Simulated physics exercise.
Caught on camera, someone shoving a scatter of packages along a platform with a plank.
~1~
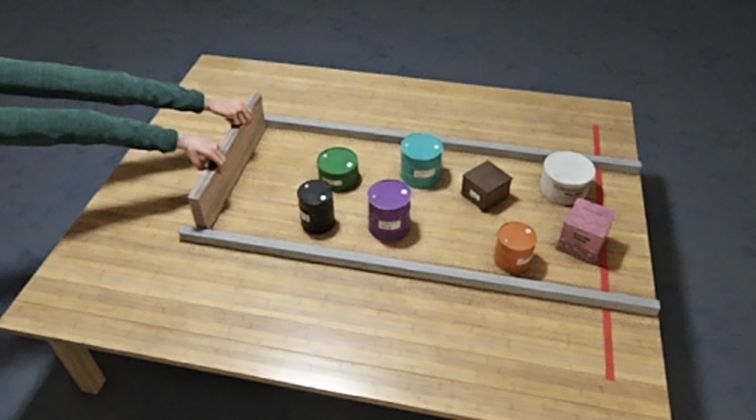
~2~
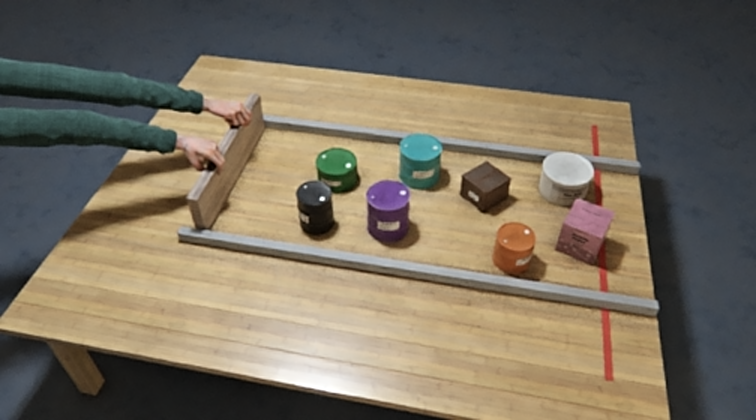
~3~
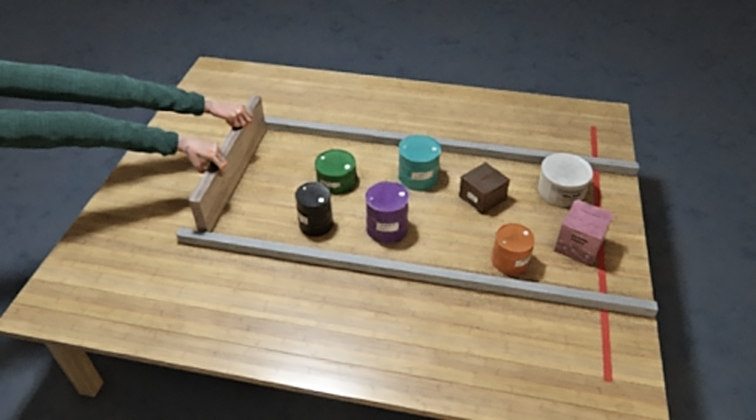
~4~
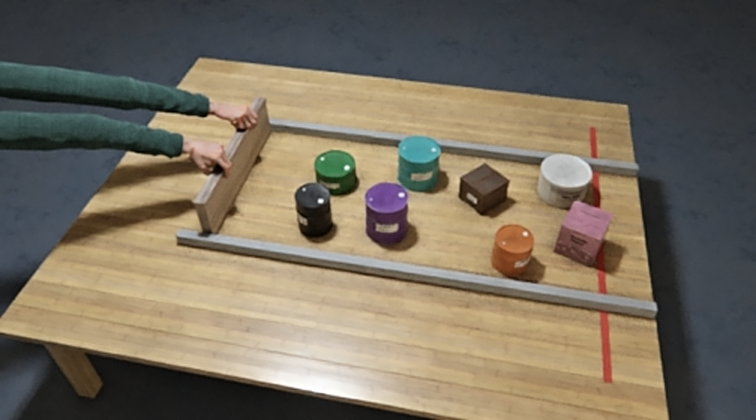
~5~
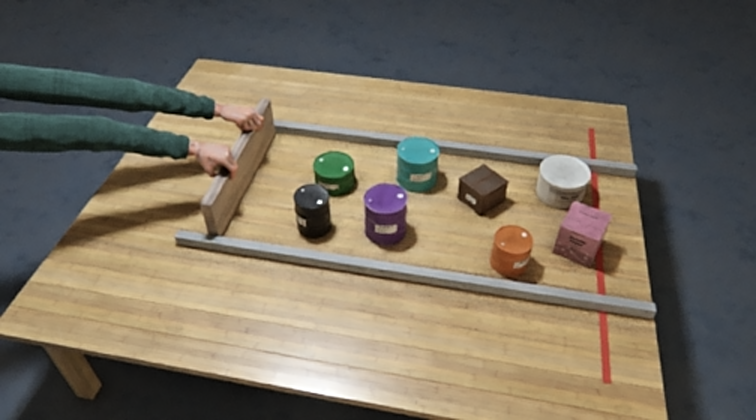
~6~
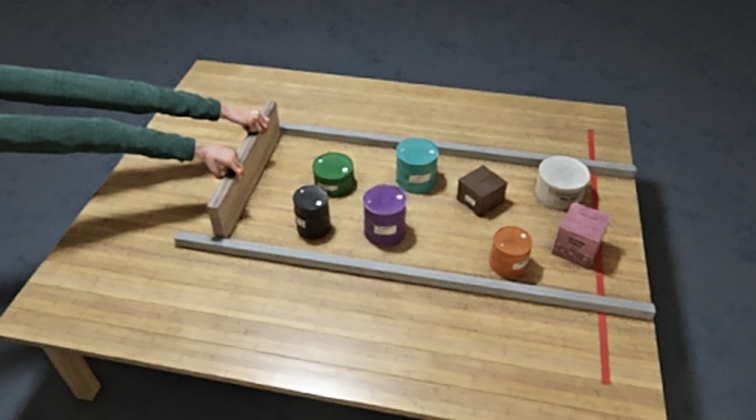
Hands in green sleeves gripping a wooden plank and sliding it slightly right across a table toward canisters and boxes sitting still.
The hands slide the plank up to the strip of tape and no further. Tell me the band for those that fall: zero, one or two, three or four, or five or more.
Here the number that fall off is three or four.
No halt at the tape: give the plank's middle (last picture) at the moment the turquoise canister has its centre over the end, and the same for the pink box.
Its middle is around (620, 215) and around (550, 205).
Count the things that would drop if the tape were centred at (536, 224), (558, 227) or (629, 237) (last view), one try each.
The counts: 0, 1 and 8.
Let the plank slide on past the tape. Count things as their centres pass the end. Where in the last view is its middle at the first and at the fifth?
Near (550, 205) and (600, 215).
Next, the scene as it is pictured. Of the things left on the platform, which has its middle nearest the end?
Foremost is the orange canister.
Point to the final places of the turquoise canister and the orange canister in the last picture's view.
First (621, 185), then (651, 284).
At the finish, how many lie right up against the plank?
That makes 3.
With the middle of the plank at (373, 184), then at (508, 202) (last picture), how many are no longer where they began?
First 4, then 8.
A little later, none off yet; pink box at rest near (581, 235); white pail at rest near (561, 183); orange canister at rest near (510, 252).
Next, none off yet; pink box at rest near (581, 235); white pail at rest near (561, 183); orange canister moving near (512, 253).
Later still, none off yet; pink box shifted about its own width near (626, 240); white pail shifted about its own width near (609, 180); orange canister shifted well along near (575, 273).
When it is over, the number that fall off is three or four; down, purple canister, brown tote, white pail and pink box.
